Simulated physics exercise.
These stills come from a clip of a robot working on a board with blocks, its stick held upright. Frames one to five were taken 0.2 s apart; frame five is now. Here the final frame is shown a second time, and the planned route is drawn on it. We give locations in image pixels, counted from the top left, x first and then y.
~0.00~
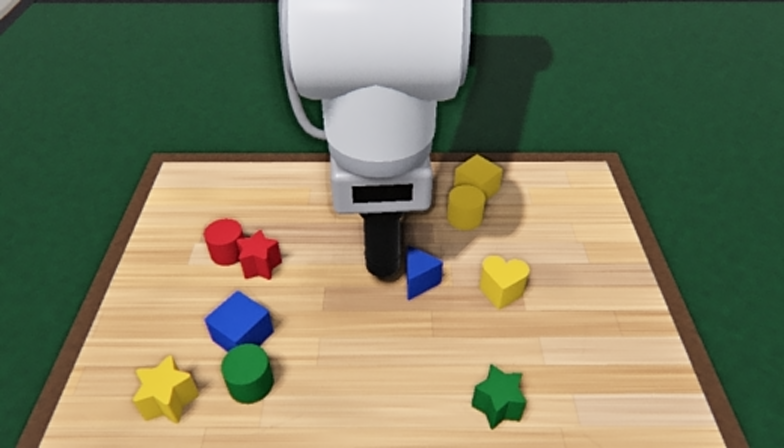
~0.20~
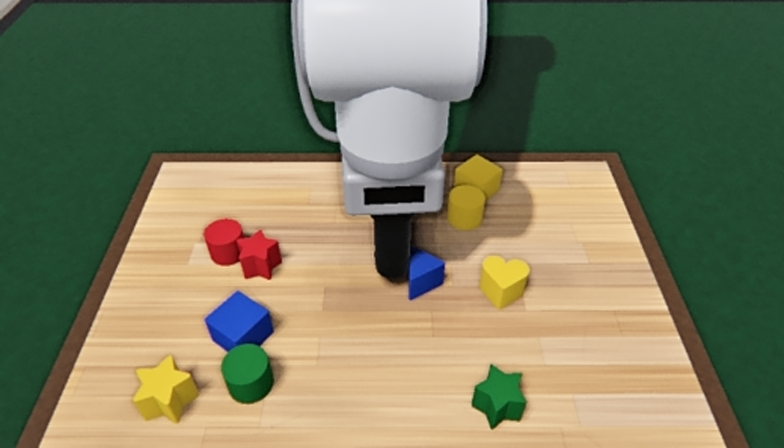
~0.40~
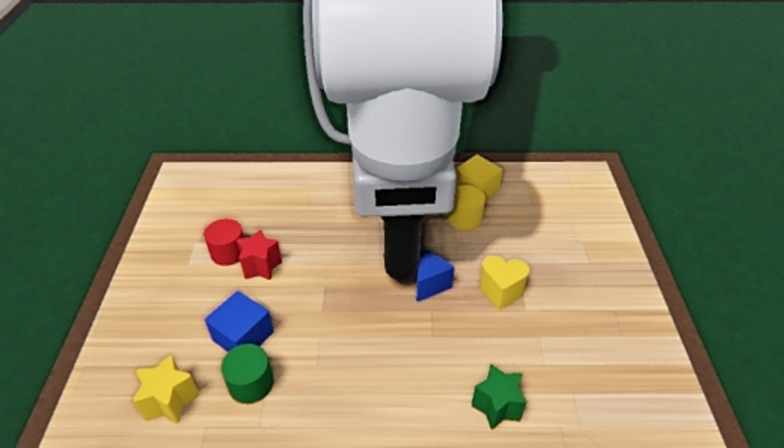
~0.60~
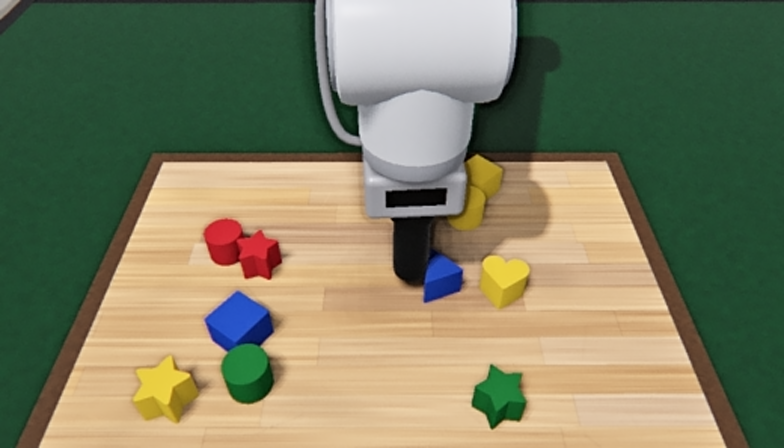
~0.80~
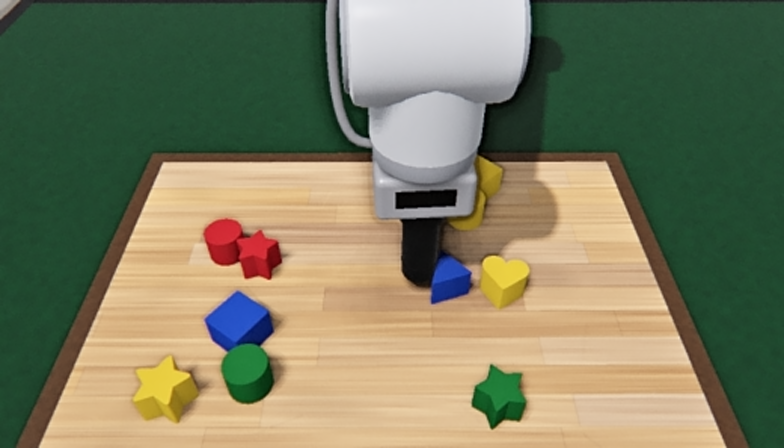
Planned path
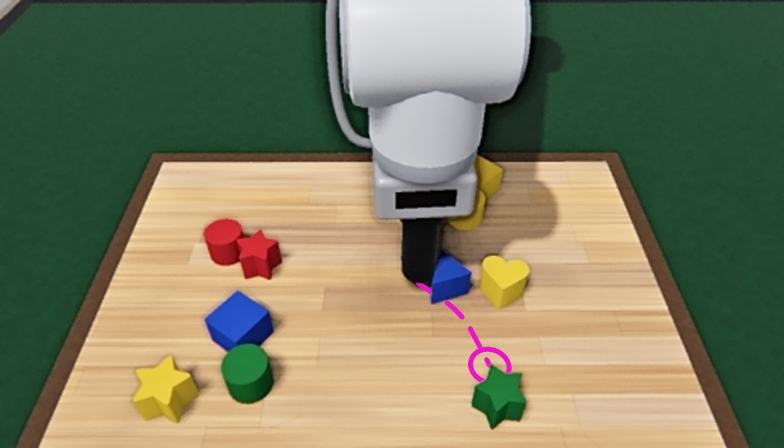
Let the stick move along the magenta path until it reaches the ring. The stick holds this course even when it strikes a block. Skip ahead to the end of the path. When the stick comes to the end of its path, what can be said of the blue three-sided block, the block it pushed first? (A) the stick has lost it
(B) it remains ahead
A - the stick has lost it.
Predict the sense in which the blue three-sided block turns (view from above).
It is turned anticlockwise.
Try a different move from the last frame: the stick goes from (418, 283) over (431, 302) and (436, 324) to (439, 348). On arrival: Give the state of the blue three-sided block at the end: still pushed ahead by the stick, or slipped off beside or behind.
I'd say the blue three-sided block has slipped off and sits beside or behind the stick.
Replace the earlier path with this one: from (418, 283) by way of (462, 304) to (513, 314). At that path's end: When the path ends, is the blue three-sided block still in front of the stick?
It seems so.
The line goes from (418, 283) by way of (462, 316) to (490, 366).
What follows on the original path. One third of the way, stick at (450, 292); blue three-sided block at (482, 286), turned 15° anticlockwise; yellow heart-shaped block at (510, 271), turned 10° anticlockwise.
Two thirds of the way, stick at (474, 320); blue three-sided block at (502, 298), turned 35° anticlockwise; yellow heart-shaped block at (511, 271), turned 15° anticlockwise.
At the end, stick at (492, 354); blue three-sided block at (502, 298), turned 35° anticlockwise; green star block unmoved; yellow heart-shaped block at (511, 271), turned 15° anticlockwise.
